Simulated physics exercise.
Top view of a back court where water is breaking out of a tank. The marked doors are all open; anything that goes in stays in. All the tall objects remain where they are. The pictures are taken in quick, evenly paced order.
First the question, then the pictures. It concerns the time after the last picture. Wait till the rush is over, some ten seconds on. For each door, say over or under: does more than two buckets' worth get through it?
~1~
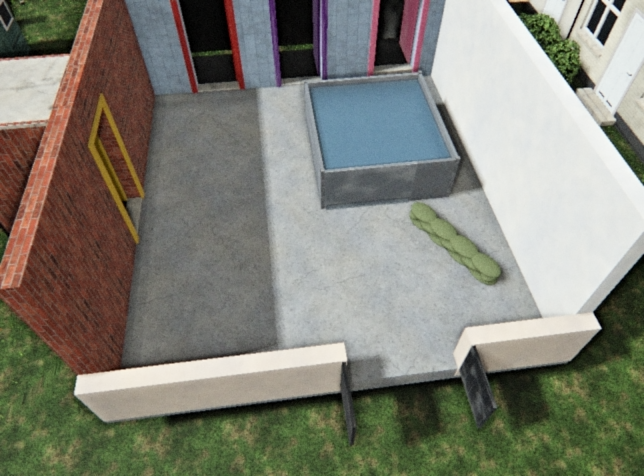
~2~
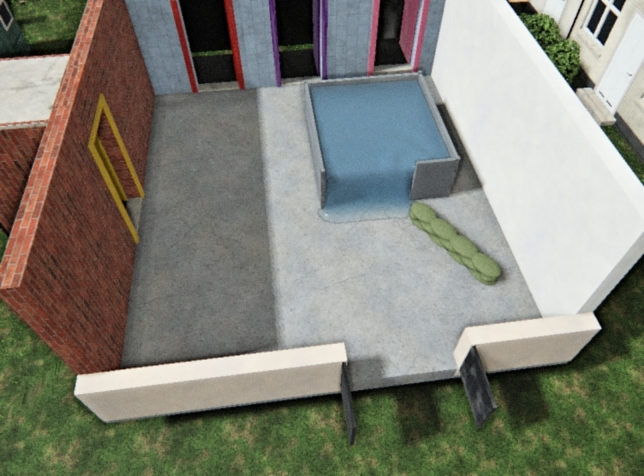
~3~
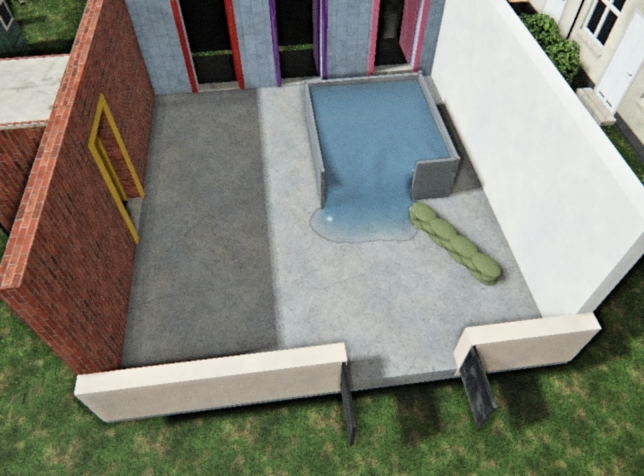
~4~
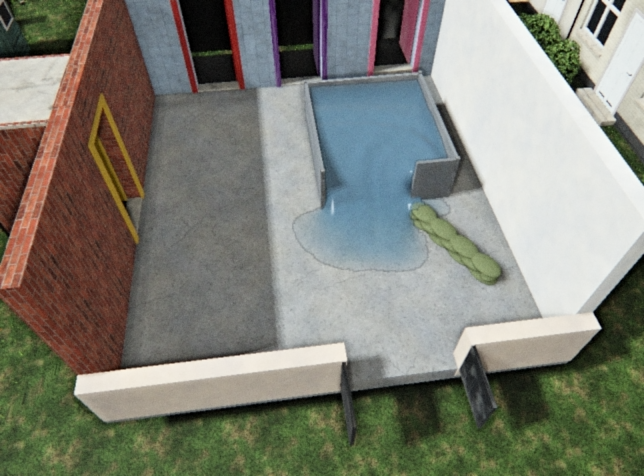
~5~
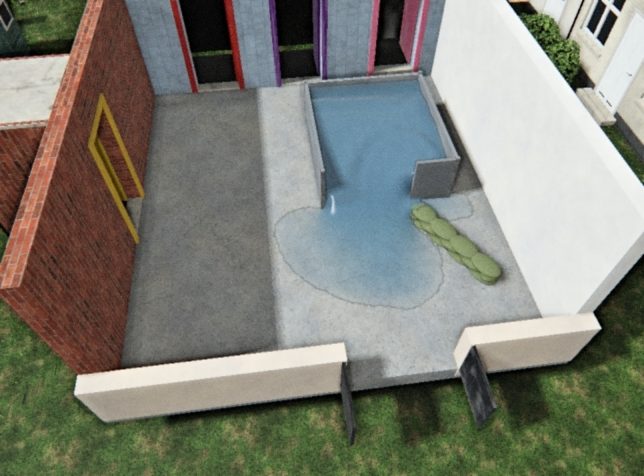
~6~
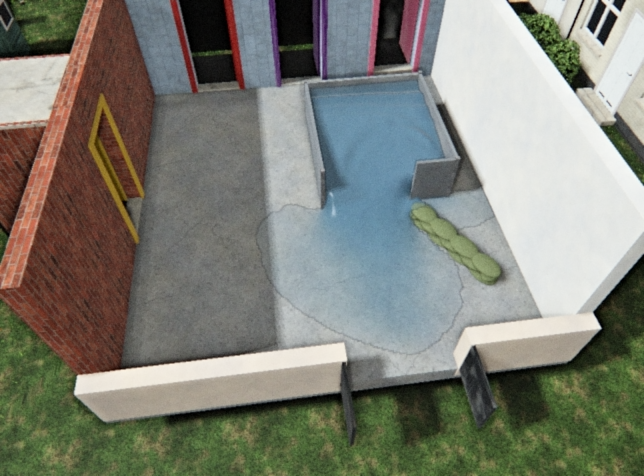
Purple door: Over, pink door: Under, red door: Over, yellow door: Under.
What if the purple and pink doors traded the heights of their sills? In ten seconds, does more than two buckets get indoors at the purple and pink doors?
Result: Purple door remains below the limit; pink door crosses the threshold.
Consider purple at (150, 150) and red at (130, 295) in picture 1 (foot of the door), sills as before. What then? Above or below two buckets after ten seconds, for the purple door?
Observation - purple door ends up lower.
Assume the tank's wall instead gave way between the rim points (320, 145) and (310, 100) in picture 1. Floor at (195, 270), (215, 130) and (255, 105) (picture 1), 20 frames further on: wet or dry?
The first spot is soaked, the second soaked and the third soaked.
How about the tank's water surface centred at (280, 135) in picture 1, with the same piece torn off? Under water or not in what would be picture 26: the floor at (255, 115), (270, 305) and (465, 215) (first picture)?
First spot bare, second swamped, third bare.
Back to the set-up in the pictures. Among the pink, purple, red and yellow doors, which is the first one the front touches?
Go with the yellow door.
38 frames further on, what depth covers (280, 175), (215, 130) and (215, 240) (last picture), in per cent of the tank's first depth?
Respectively 2, 4 and 6 per cent.
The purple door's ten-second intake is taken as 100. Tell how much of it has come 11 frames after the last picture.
Around 0 in a hundred.
A moment on, water covers 35 % of the floor; the purple door not reached, the pink door not reached, the red door not reached, the yellow door not reached.
Next, water covers 40 % of the floor; the purple door not reached, the pink door not reached, the red door not reached, the yellow door not reached.
Then, water covers 50 % of the floor; the purple door not reached, the pink door not reached, the red door not reached, the yellow door wet at the sill, nothing in.
Later, water covers 90 % of the floor; the purple door not reached, the pink door wet at the sill, nothing in, the red door under two buckets in, the yellow door wet at the sill, nothing in.
In the end, water covers 95 % of the floor; the purple door over two buckets in, the pink door wet at the sill, nothing in, the red door over two buckets in, the yellow door wet at the sill, nothing in.
